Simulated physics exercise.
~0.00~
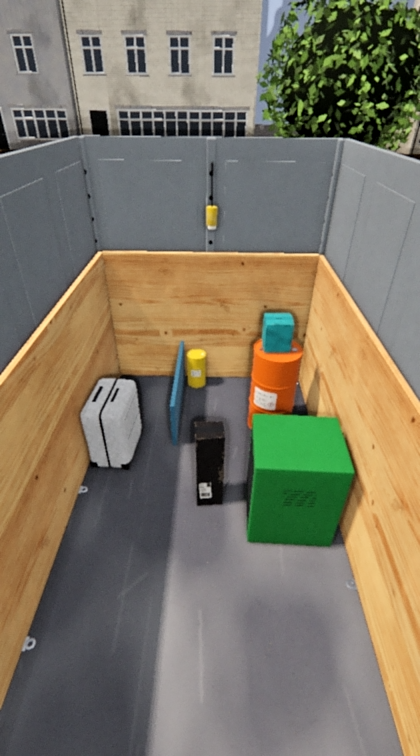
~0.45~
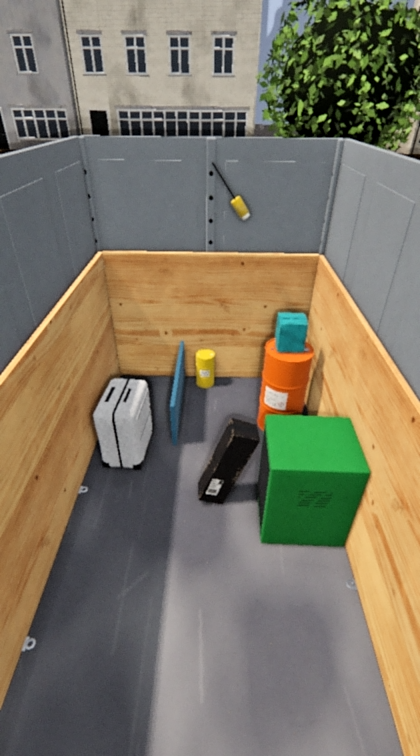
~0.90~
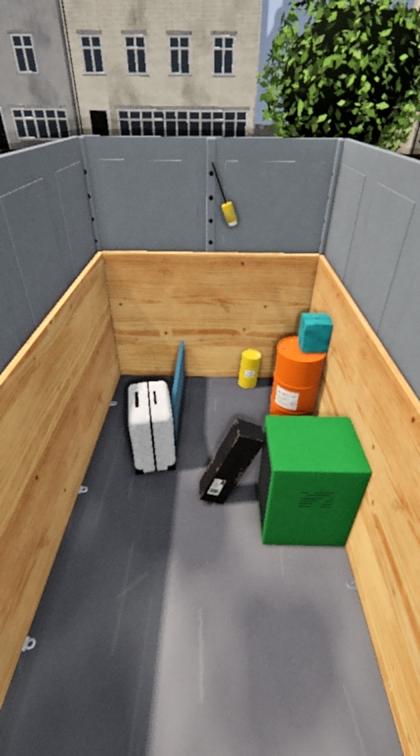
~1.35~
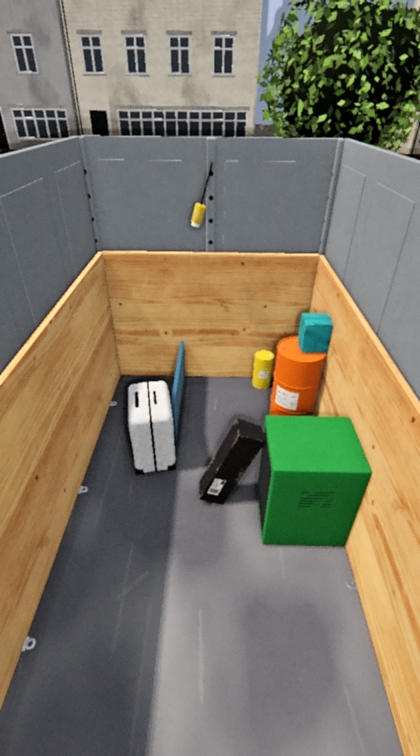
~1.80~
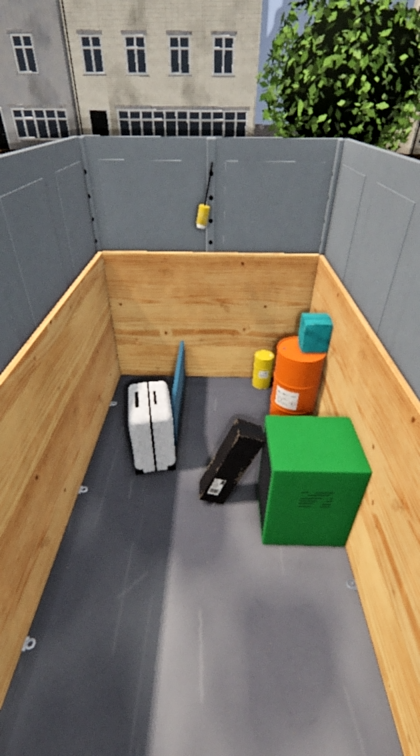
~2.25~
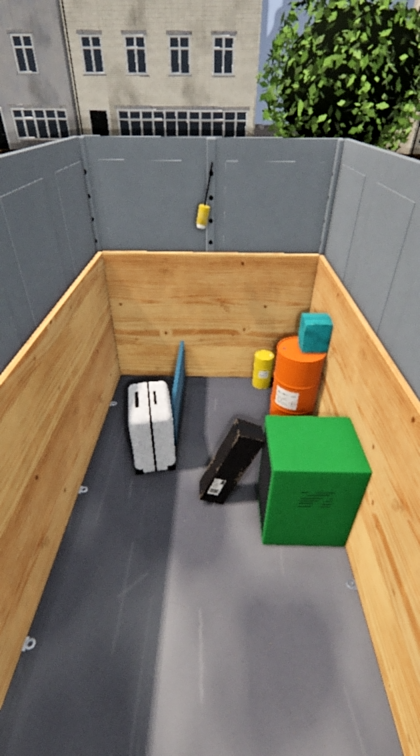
In a van's load bay, most items slide right while the black box tilts and stays leaning.
